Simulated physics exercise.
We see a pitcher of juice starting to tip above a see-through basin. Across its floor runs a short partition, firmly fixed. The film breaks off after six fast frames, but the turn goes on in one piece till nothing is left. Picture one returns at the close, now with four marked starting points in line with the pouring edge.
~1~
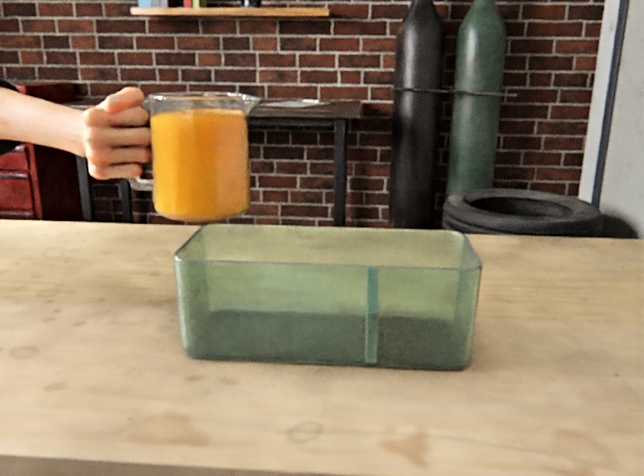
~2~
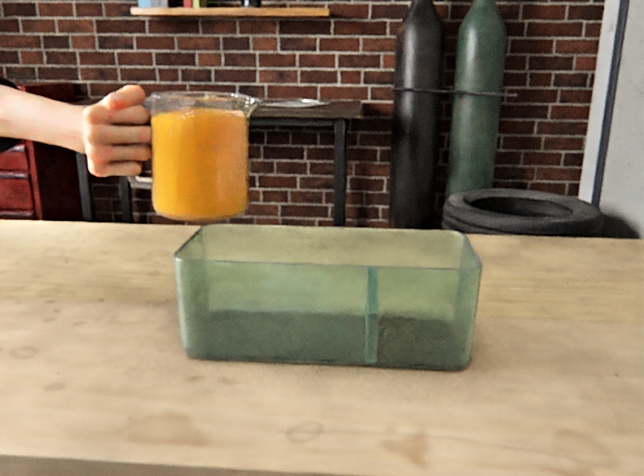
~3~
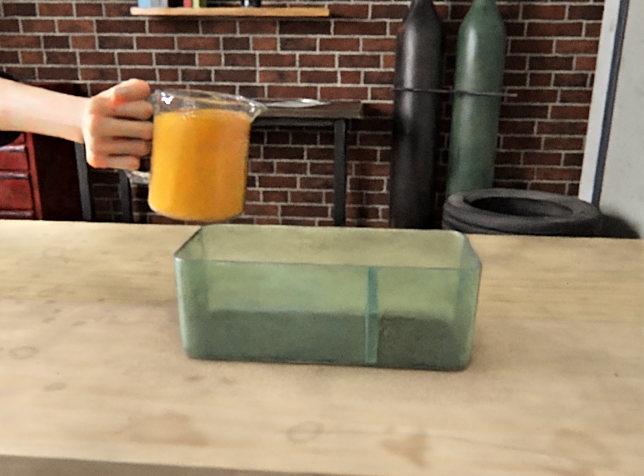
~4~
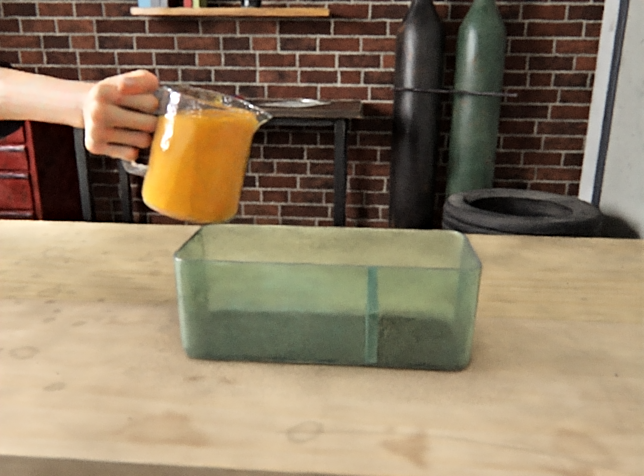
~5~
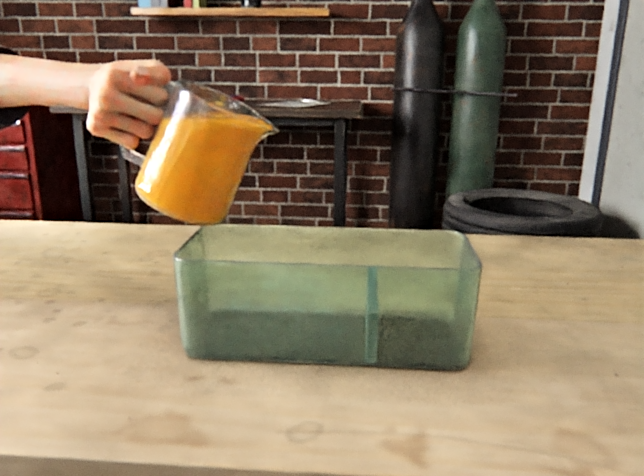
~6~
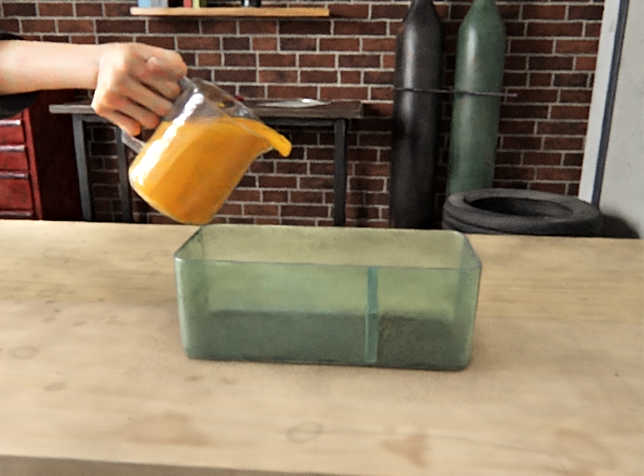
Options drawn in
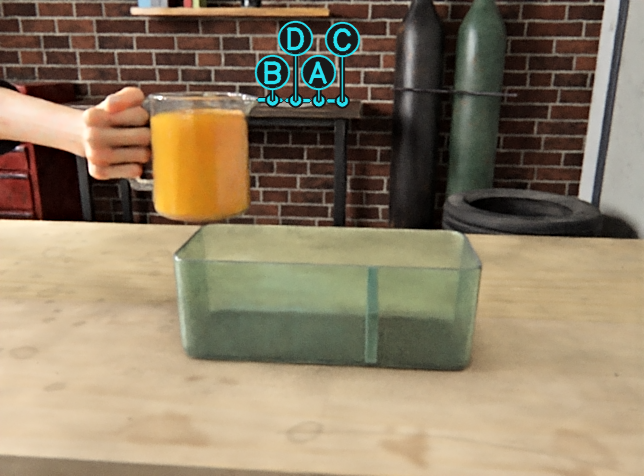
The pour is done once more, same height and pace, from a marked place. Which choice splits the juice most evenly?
The answer is place A.
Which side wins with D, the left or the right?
The left side.
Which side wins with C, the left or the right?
The right one.
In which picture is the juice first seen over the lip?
In picture 6.
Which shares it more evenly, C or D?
That is place C.
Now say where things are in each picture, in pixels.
Upright, lip at (259, 99); basin from (184, 353) to (469, 366); top of the wall at (373, 289); nothing has left yet, in the first frame.
Upright, lip at (260, 101); nothing has left yet, in the second frame.
Tipped about 7°, lip at (265, 107); nothing has left yet, in the third frame.
Tipped about 15°, lip at (271, 117); nothing has left yet, in the fourth frame.
Tipped about 25°, lip at (276, 131); nothing has left yet, in the fifth frame.
Tipped about 37°, lip at (280, 148); juice is over the lip, down to (285, 153), in the sixth frame.
On the marked copy, A at (318, 100); B at (272, 100); C at (342, 101); D at (295, 100).
For place A, about 58 % ends left of the wall and 42 % right of it.
For place B, about 95 % ends left of the wall and 3 % right of it.
For place C, about 22 % ends left of the wall and 77 % right of it.
For place D, about 91 % ends left of the wall and 6 % right of it; 3 % is lost outside.
